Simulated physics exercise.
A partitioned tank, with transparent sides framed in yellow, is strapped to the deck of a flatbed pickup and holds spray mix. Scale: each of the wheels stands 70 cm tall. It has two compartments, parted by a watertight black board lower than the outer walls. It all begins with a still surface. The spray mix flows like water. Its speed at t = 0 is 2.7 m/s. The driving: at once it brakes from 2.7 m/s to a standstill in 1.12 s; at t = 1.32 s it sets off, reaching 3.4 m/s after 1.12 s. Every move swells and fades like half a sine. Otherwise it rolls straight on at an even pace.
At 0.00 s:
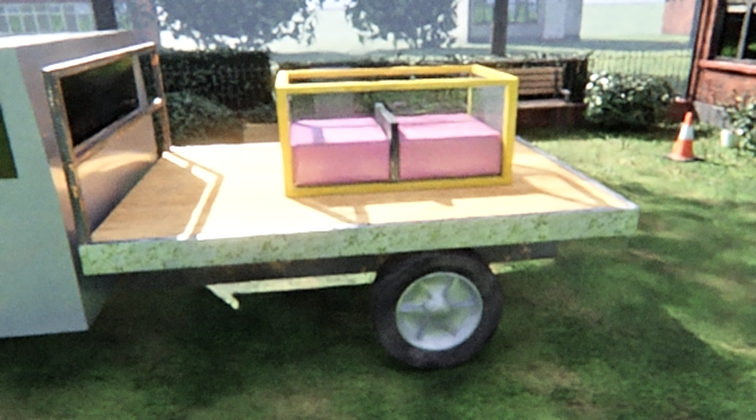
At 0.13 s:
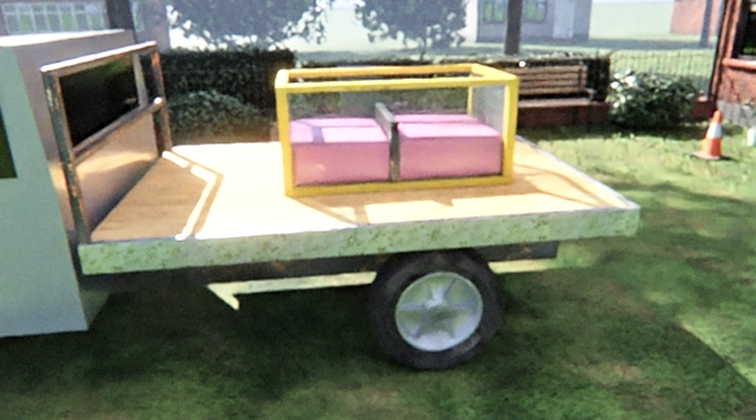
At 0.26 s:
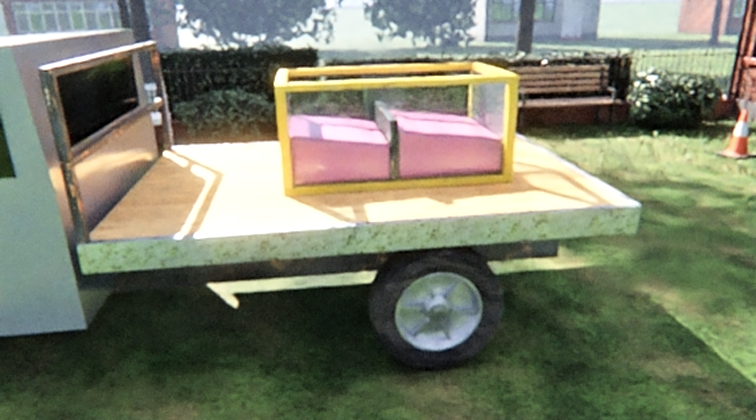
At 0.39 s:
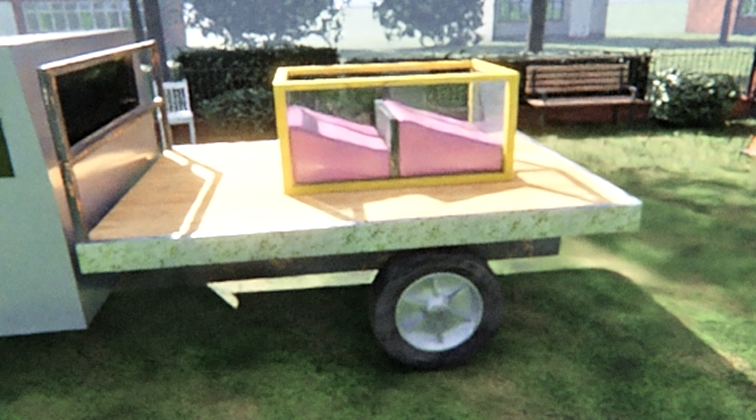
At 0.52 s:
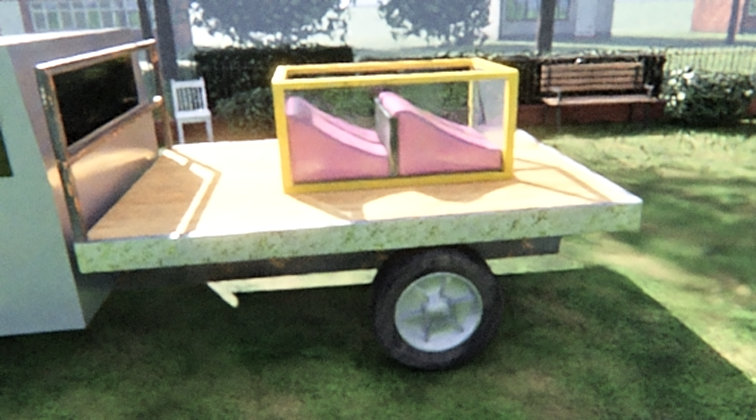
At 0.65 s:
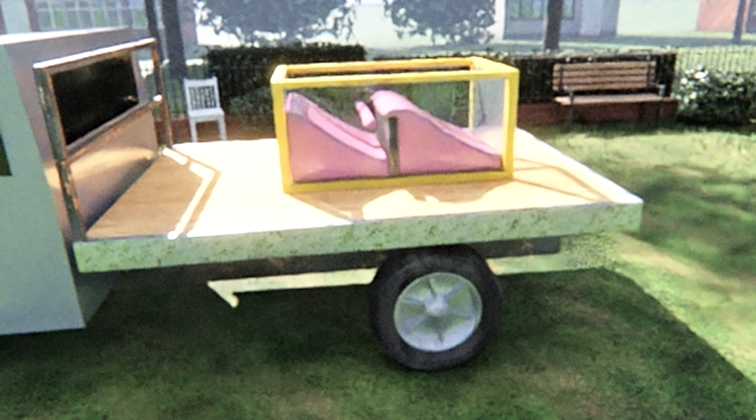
A flatbed truck rolls left and slows while pink liquid climbs leftward in both tank compartments.
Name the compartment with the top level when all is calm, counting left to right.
The second compartment from the left.
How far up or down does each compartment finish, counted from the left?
From the left: 1 down, 1 up.
By 1.25 s the compartments hold 27, 23 cm, left to right.
By 2.05 s the compartments hold 25, 25 cm, left to right.
By 2.95 s the compartments hold 24, 26 cm, left to right.
By 5.43 s the compartments hold 24, 26 cm, left to right.
